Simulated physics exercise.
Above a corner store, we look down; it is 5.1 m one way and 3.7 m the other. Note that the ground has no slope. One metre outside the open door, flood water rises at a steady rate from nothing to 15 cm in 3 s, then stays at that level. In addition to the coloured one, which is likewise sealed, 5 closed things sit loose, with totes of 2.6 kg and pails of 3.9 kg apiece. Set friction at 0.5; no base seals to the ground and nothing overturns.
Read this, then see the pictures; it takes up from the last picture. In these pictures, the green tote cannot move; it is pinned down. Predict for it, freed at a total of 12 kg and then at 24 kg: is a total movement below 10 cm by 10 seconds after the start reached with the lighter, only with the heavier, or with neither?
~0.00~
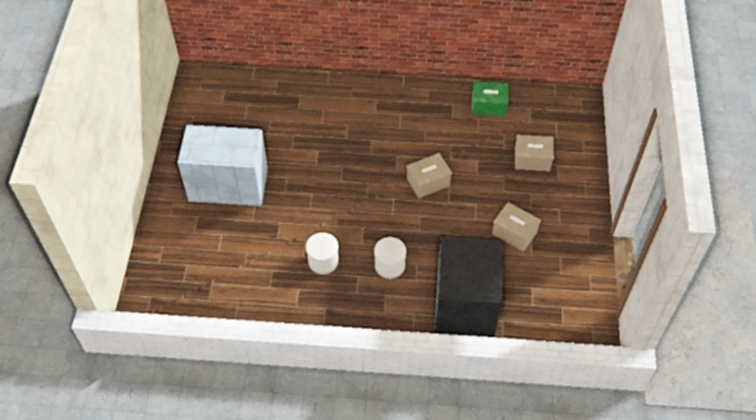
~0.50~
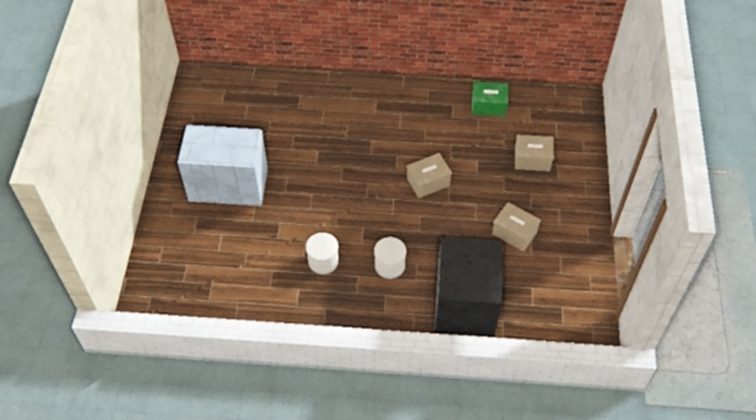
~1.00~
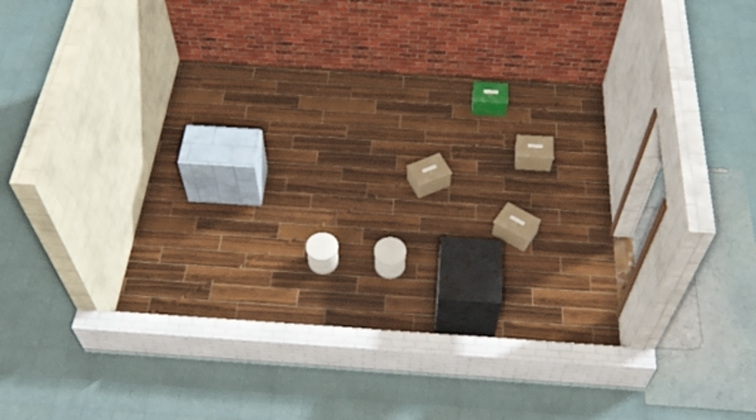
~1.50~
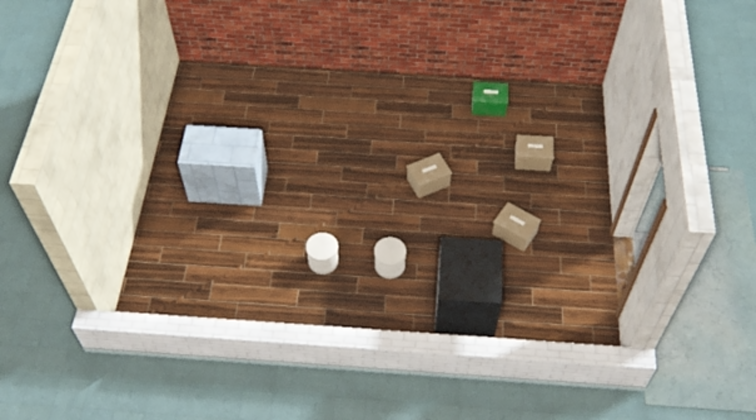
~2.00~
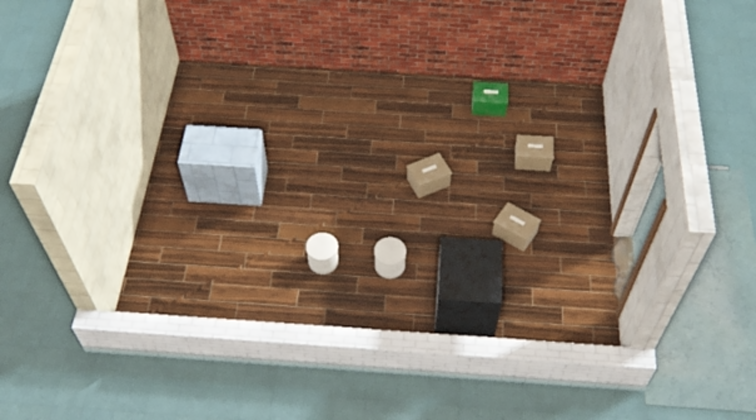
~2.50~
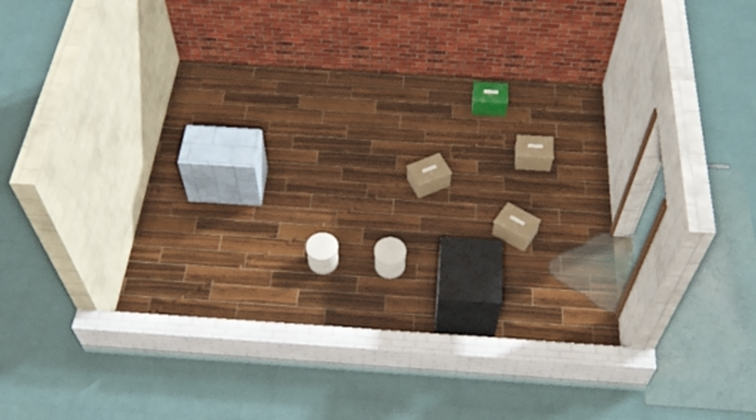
To my eye, the smaller ballast is adequate.
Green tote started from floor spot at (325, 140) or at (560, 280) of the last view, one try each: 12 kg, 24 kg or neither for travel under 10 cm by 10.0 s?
The light mass does it, then only the heavy mass does it.
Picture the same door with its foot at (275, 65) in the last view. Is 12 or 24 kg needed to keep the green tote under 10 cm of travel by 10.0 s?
There even the lighter works.
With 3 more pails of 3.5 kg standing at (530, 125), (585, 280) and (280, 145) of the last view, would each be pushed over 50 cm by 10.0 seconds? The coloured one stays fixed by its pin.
First: Inside the limit; second: Beyond the limit; third: Inside the limit.
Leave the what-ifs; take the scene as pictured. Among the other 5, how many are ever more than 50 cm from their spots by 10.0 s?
The tally stands at 2.
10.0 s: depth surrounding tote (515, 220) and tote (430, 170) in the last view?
Some 3 cm at the first, some 5 cm at the second.
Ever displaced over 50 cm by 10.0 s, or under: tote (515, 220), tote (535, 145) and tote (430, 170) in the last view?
Reading the three in turn gives surpassed, not surpassed and surpassed.
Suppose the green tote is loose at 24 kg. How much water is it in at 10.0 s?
Something like 2 centimetres.
After 3.5 s the green tote would be 0 cm from its start with 12 kg and 0 cm from its start with 24 kg; 0 cm of water round it then.
After 4.5 s the green tote would be 0 cm from its start with 12 kg and 0 cm from its start with 24 kg; 0 cm of water round it then.
After 7.0 s the green tote would be 0 cm from its start with 12 kg and 0 cm from its start with 24 kg; 0 cm of water round it then.
After 10.0 s the green tote would be 0 cm from its start with 12 kg and 0 cm from its start with 24 kg; 2 cm of water round it then.
